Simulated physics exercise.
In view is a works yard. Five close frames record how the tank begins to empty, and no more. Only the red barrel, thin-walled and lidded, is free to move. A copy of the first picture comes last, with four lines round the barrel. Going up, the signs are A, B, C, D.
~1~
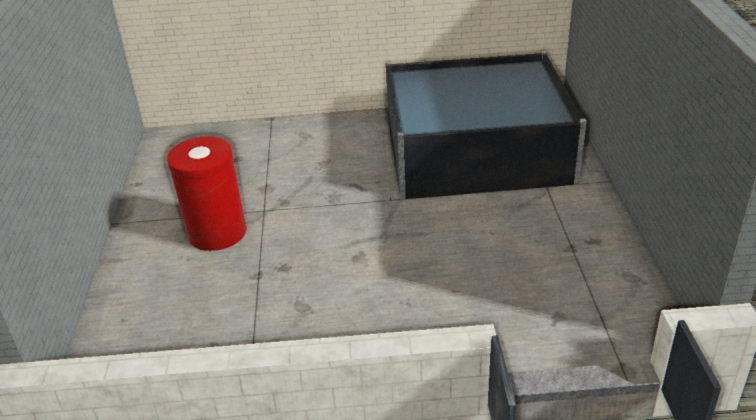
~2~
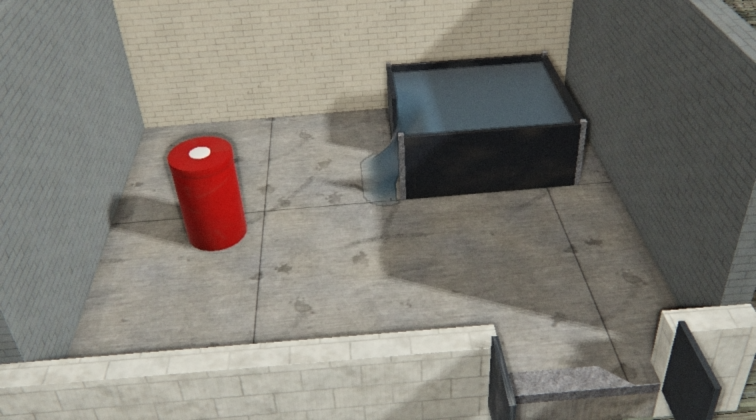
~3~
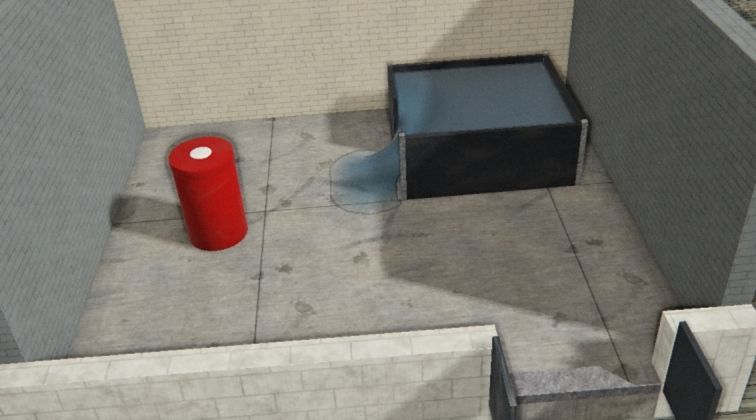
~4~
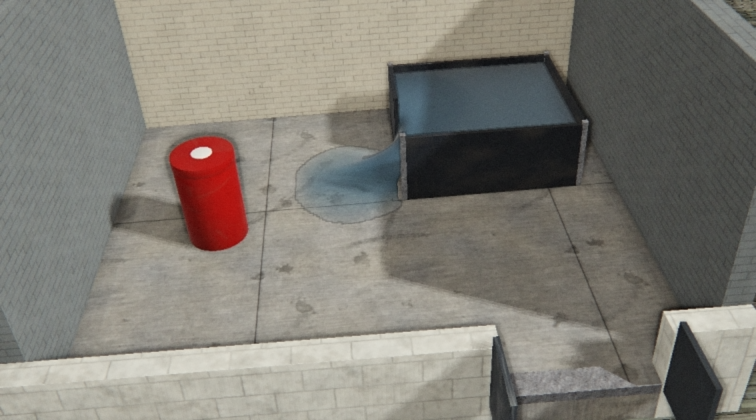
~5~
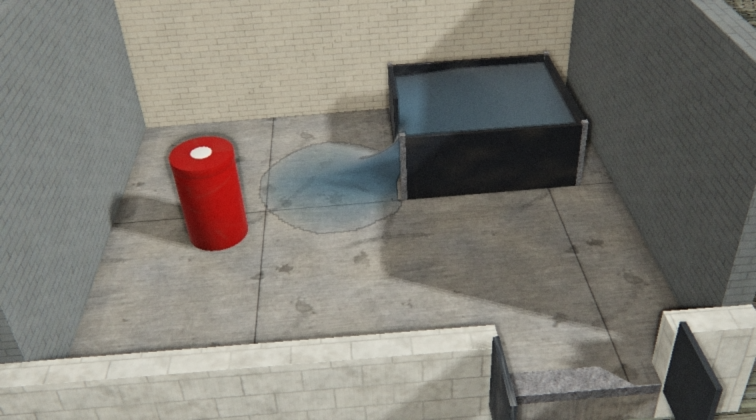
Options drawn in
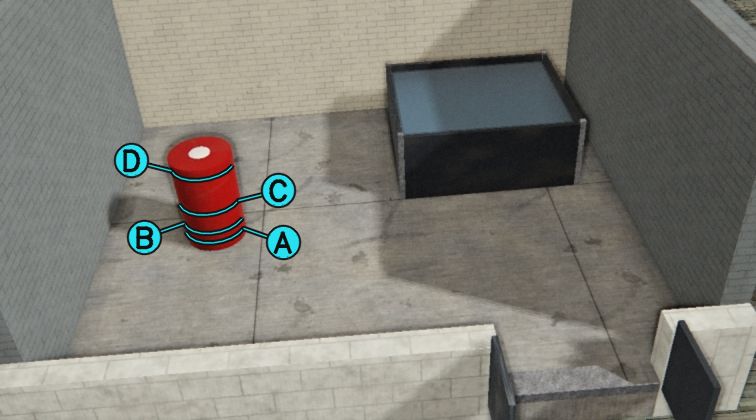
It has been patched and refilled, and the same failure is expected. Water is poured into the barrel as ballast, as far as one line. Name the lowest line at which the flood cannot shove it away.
C is the one.
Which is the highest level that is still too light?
Level B.
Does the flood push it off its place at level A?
Yes, it does.
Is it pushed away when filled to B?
Yes.
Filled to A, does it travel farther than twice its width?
Yes.
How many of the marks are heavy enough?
Two of the four.
On the marked copy, A at (212, 242); B at (210, 233); C at (206, 215); D at (199, 180); from the bottom up A, B, C, D.
For level A, it is pushed about 4 times its own width away.
For level B, it is pushed about its own width away.
For level C, it does not move.
For level D, it does not move.
